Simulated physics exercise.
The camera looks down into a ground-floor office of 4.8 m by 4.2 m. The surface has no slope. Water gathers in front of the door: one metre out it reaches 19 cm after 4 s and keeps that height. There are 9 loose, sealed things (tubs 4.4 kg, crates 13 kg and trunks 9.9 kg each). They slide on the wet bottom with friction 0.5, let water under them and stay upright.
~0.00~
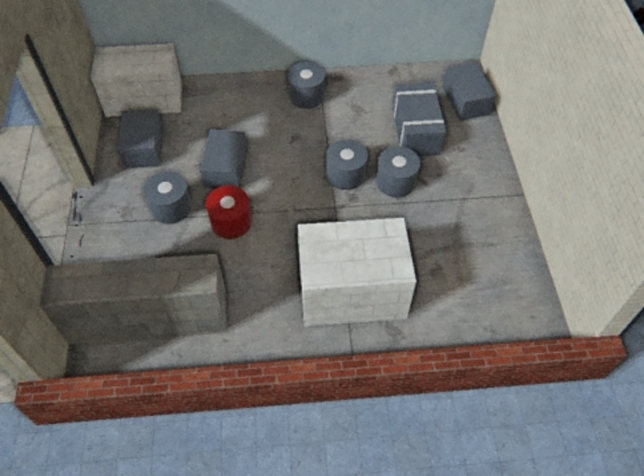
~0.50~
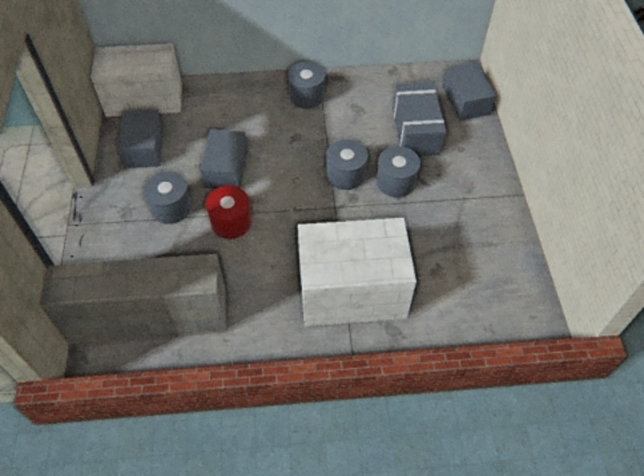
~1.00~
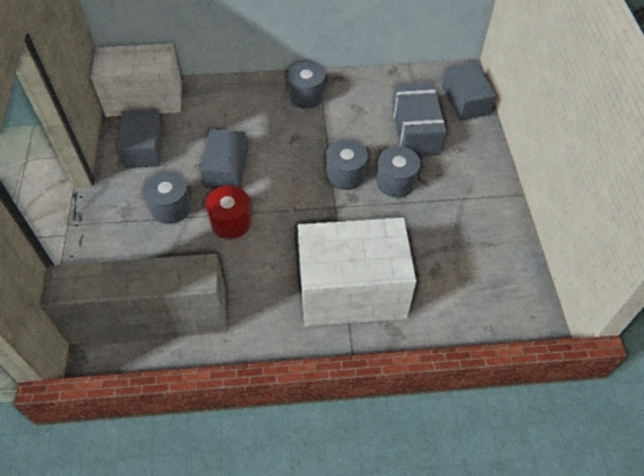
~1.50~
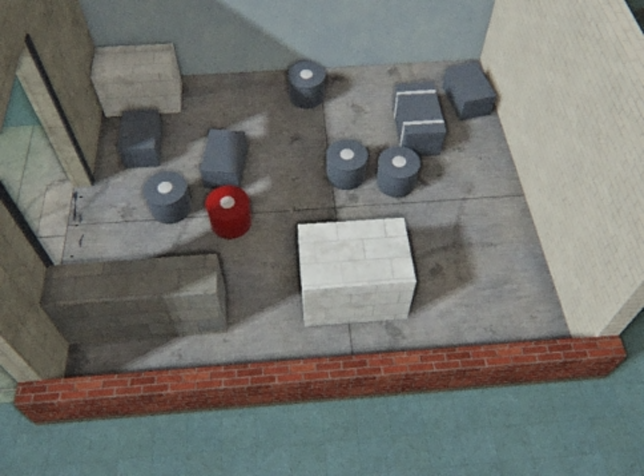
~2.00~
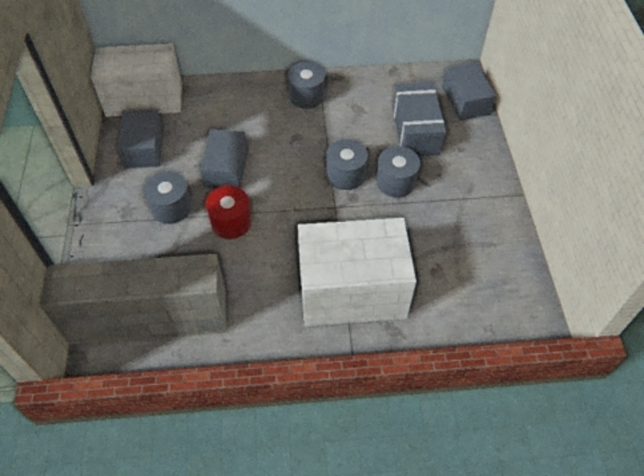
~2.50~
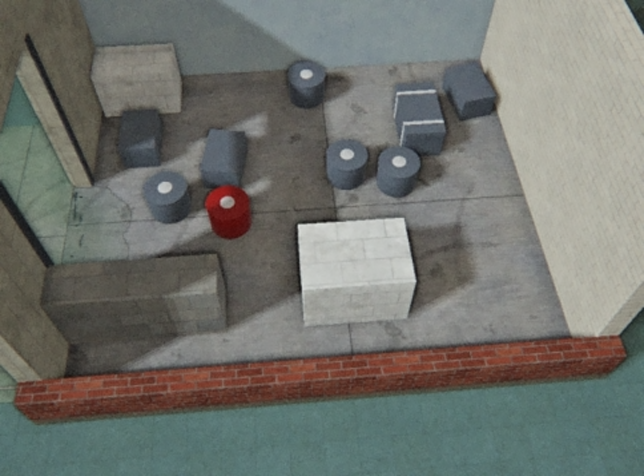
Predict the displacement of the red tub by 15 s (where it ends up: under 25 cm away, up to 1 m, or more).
Red tub gets carried off.
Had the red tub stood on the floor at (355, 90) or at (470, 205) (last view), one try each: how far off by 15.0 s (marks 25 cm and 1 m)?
In turn: It ends far away; it gets carried off.
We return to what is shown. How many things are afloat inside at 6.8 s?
I count 3.
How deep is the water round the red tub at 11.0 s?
About 7 cm.
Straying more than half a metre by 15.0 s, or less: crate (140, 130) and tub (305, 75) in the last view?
In turn: Short of it, past it.
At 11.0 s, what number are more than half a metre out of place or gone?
By then 6.
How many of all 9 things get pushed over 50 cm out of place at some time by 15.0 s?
8 of them.
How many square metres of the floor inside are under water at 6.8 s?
Some 15 m2.
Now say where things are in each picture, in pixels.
In the first frame, the red tub at (227, 203), on the bottom; 0.0 m2 under water; 0 of 9 have shifted.
In the second frame, the red tub at (227, 203), on the bottom; 0.0 m2 under water; 0 of 9 have shifted.
In the third frame, the red tub at (227, 203), on the bottom; water covers 0.0 m2; 0 of 9 have shifted.
In the fourth frame, the red tub at (227, 203), on the bottom; water covers 0.0 m2; 0 of 9 have shifted.
In the fifth frame, the red tub at (227, 203) rests on the ground; 0.0 m2 under water; 0 of 9 have shifted.
In the sixth frame, the red tub at (227, 203) rests on the ground; 0.5 m2 under water; 0 of 9 have shifted.
After 3.5 s the red tub is near (228, 203), 0.0 m from its start, aground; 0 afloat.
After 6.8 s the red tub is near (447, 181), 2.3 m from its start, afloat; 3 afloat.
After 11.0 s the red tub is near (476, 326), 2.8 m from its start, afloat; 8 afloat.
After 15.0 s the red tub is near (239, 338), 1.6 m from its start, afloat; 9 afloat.
